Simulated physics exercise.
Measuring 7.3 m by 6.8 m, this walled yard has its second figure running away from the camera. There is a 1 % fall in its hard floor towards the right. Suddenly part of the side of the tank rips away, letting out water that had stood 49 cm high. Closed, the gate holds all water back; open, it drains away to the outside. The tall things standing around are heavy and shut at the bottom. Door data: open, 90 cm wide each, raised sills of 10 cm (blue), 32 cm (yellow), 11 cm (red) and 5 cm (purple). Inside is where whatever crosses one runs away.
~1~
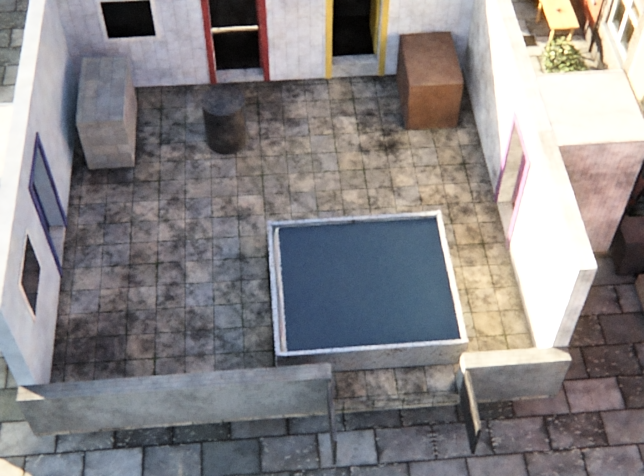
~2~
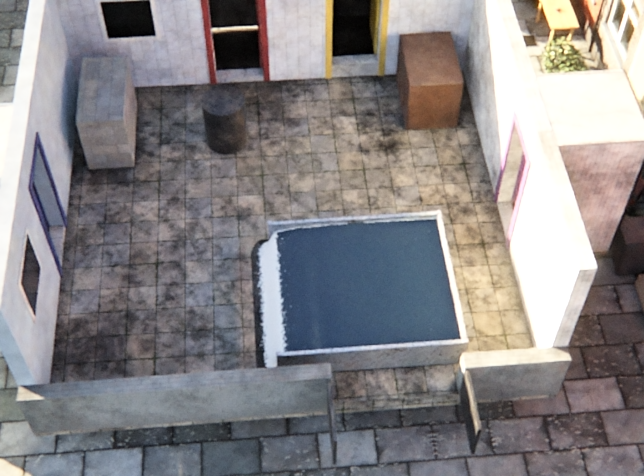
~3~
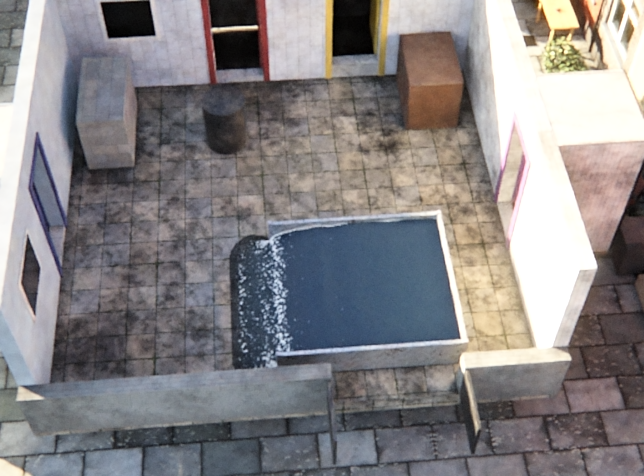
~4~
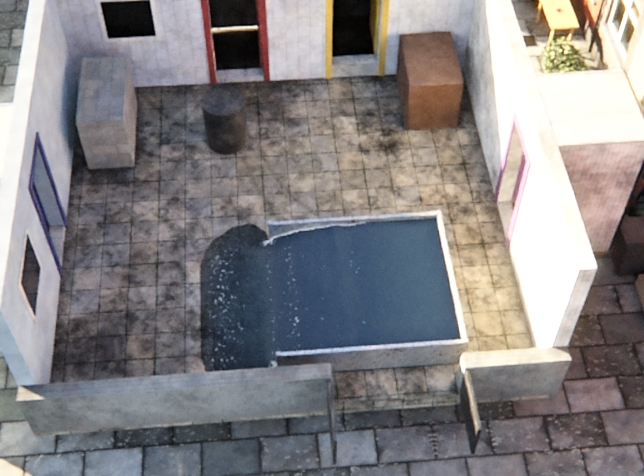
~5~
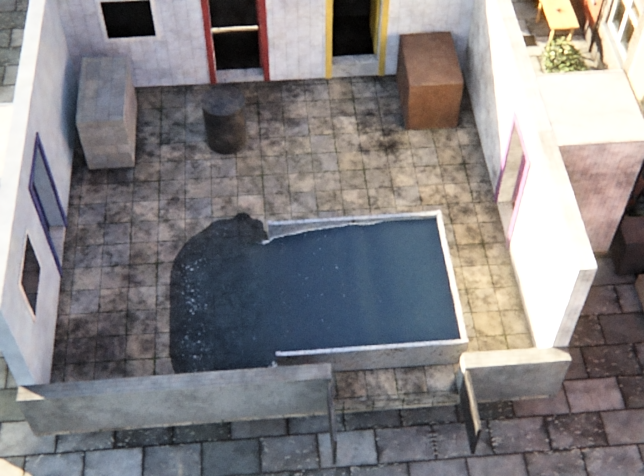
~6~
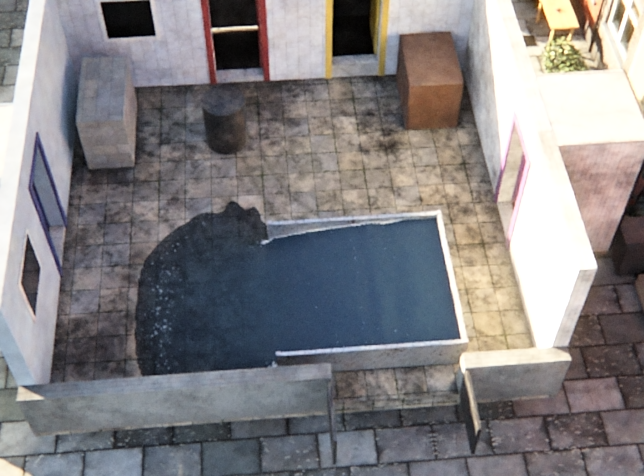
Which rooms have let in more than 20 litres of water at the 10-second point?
In the end at the blue door it looks set to land over the limit; at the yellow door it looks set to land under the limit; at the red door it looks set to land under the limit; at the purple door it looks set to land under the limit.
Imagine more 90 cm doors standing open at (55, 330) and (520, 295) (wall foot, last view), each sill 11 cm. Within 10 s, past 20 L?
Taking them in order, the first gets enough and the second too little.
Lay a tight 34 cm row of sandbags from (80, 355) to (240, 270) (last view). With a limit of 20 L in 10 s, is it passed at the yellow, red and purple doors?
Checking the limit, yellow is fine, red is fine, purple is fine.
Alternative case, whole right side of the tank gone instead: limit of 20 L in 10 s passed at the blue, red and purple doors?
Blue short, red short, purple beyond.
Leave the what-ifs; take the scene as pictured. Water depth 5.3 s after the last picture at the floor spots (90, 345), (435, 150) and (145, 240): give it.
Depth readings in turn - 11, 0, 10 cm.
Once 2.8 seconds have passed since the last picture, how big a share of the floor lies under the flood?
Close to 40 in a hundred.
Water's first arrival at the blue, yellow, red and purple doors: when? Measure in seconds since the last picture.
Doors: Blue 0.7 s / yellow 5.5 s / red 4.5 s / purple 7.5 s.
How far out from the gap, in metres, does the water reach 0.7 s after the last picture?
3.8 m.
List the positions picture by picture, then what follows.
In the first picture, still water, 49 cm deep, in the tank at (363, 282).
In the second picture, water pours out at (277, 301) and has run 1.2 m, to a hidden place; typically 6 cm deep outside, 49 cm at the tank's back.
In the third picture, water pours out at (277, 302) and has run 1.4 m, to a hidden place; typically 8 cm deep outside, 49 cm at the tank's back.
In the fourth picture, water pours out at (277, 302) and has run 1.7 m, to a hidden place; typically 7 cm deep outside, 49 cm at the tank's back.
In the fifth picture, water pours out at (277, 302) and has run 1.9 m, to a hidden place; typically 6 cm deep outside, 49 cm at the tank's back.
In the sixth picture, the front is at (145, 366), 2.3 m from the gap at (277, 302); 6.1 m2 of floor is under water; 49 cm left at the back of the tank.
Then, 0.7 s after the last picture water covers 30 % of the floor and is deepest (24 cm) near (57, 325); blue door 5 cm at the sill, 0 L in, yellow door not reached, red door not reached, purple door not reached.
Then, 1.5 s after the last picture water covers 35 % of the floor and is deepest (34 cm) near (62, 396); blue door 19 cm at the sill, 9 L in, yellow door not reached, red door not reached, purple door not reached.
Then, 2.8 s after the last picture water covers 40 % of the floor and is deepest (30 cm) near (48, 407); blue door 21 cm at the sill, 58 L in, yellow door not reached, red door not reached, purple door not reached.
Then, 5.3 s after the last picture water covers 60 % of the floor and is deepest (22 cm) near (80, 92); blue door 11 cm at the sill, 105 L in, yellow door not reached, red door 13 cm at the sill, 0 L in, purple door not reached.
Then, 9.3 s after the last picture water covers 95 % of the floor and is deepest (16 cm) near (392, 77); blue door 5 cm at the sill, 110 L in, yellow door 13 cm at the sill, 0 L in, red door 6 cm at the sill, 8 L in, purple door 8 cm at the sill, 5 L in.
